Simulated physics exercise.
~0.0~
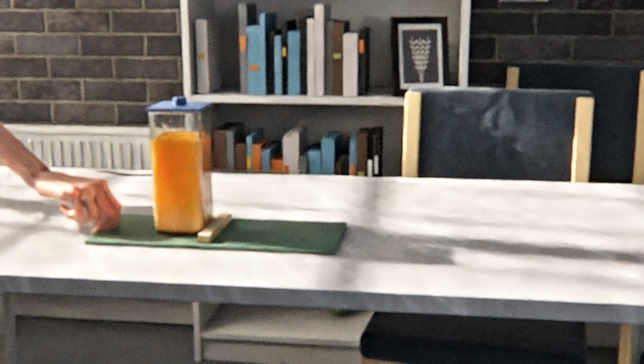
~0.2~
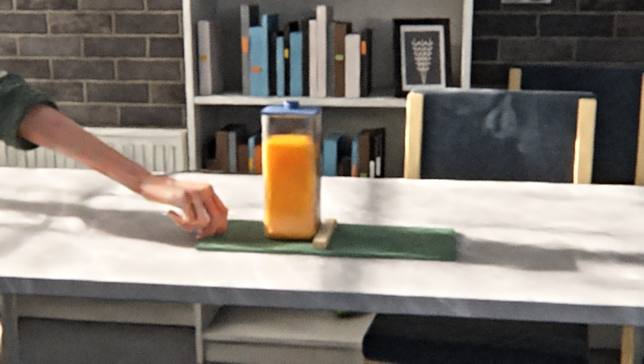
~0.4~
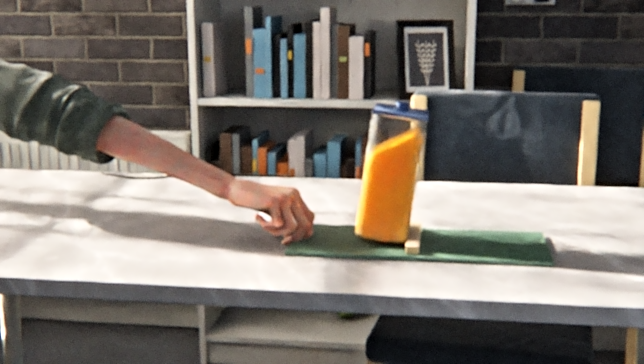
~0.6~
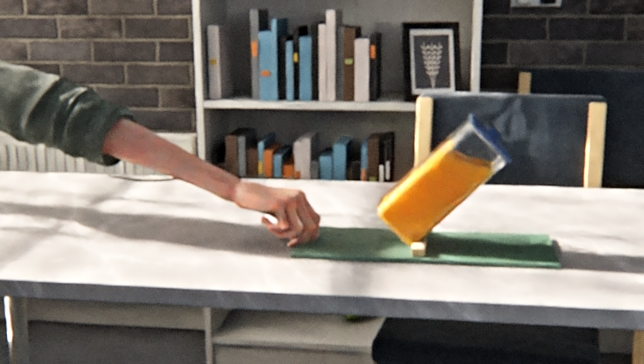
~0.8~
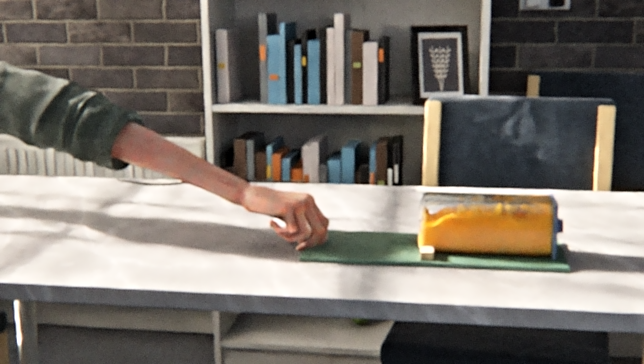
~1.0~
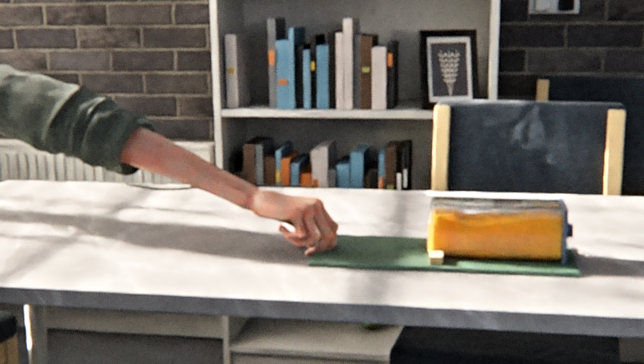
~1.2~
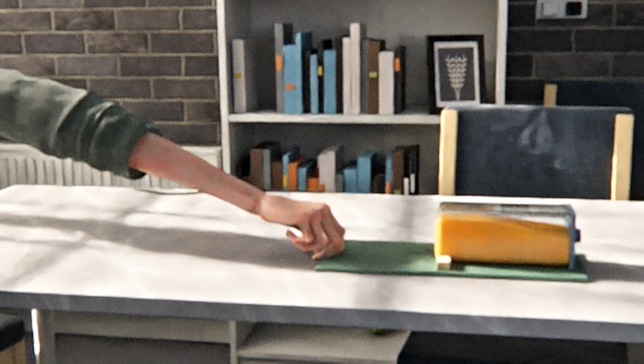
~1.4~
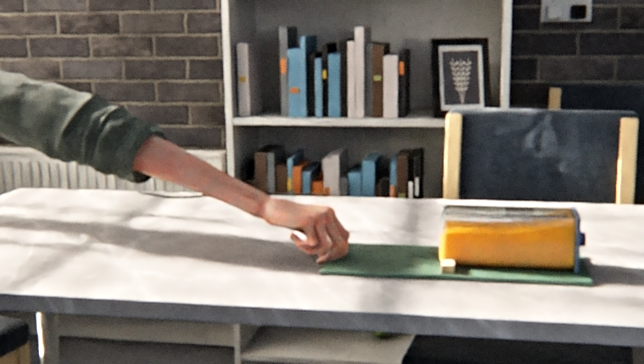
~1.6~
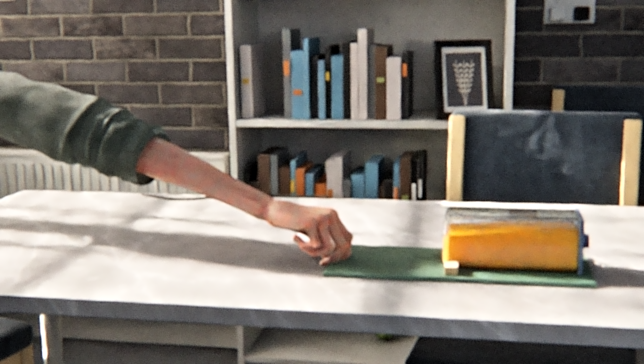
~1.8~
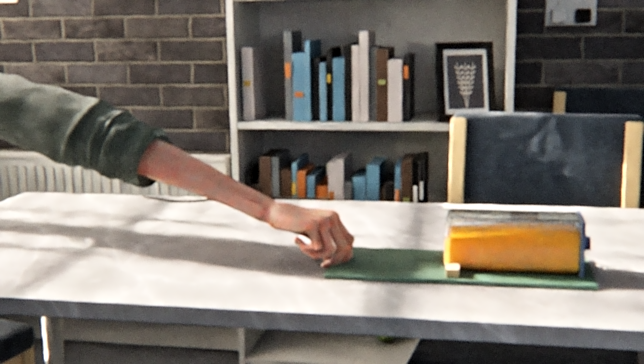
An orange juice container riding a green board pulled right by a hand topples rightward onto its side.
